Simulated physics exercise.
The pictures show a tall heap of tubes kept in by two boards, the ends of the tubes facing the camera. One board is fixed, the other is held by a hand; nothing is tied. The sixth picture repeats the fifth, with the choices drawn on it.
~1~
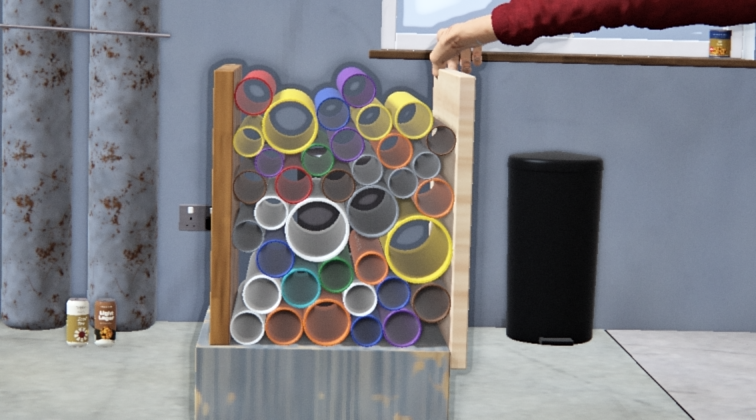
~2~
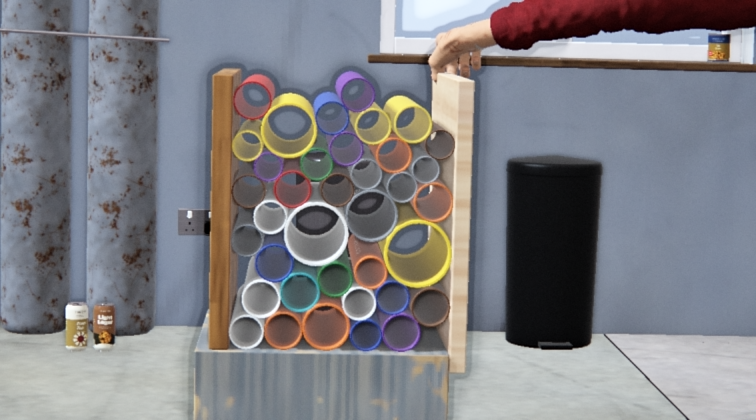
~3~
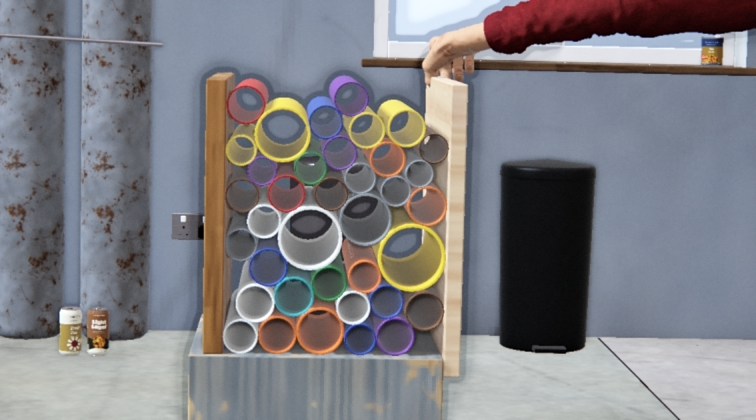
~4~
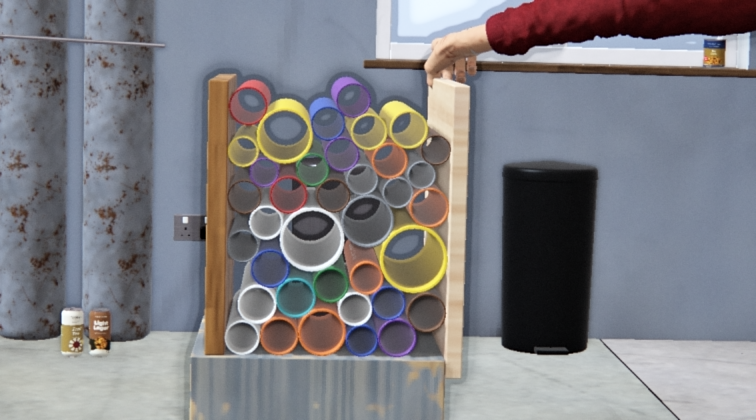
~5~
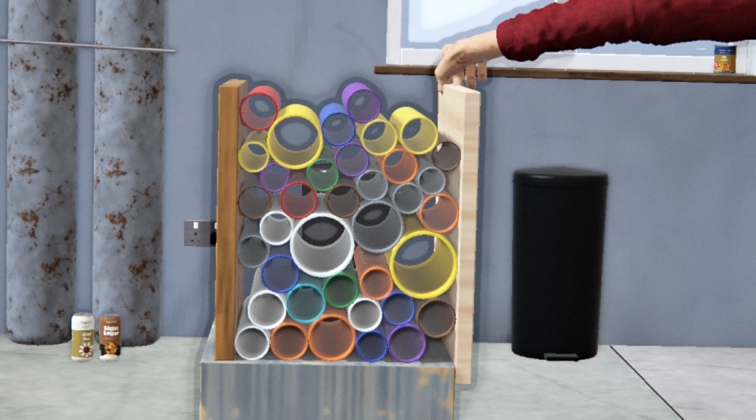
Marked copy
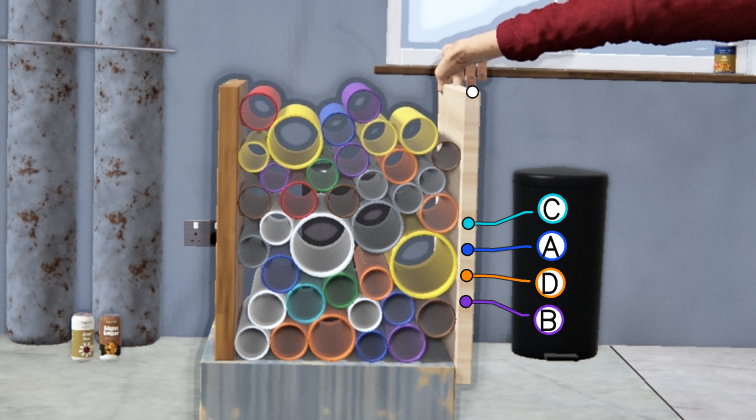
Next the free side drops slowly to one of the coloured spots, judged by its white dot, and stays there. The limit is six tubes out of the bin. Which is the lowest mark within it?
Stop at C.
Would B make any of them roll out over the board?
Yes.
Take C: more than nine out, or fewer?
Fewer than nine.
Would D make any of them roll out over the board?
At D: Yes.
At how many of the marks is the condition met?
One of them.
On the marked copy, A at (468, 250); B at (466, 302); C at (468, 223); D at (467, 275); the white dot at (472, 92).
Following C. Soon after the start, top of the board (462, 152).
Later, top of the board (460, 220).
In the end, top of the board (460, 222), two out over the board.
As for the rest, A more than six out over the board; B more than six out over the board; D more than six out over the board.
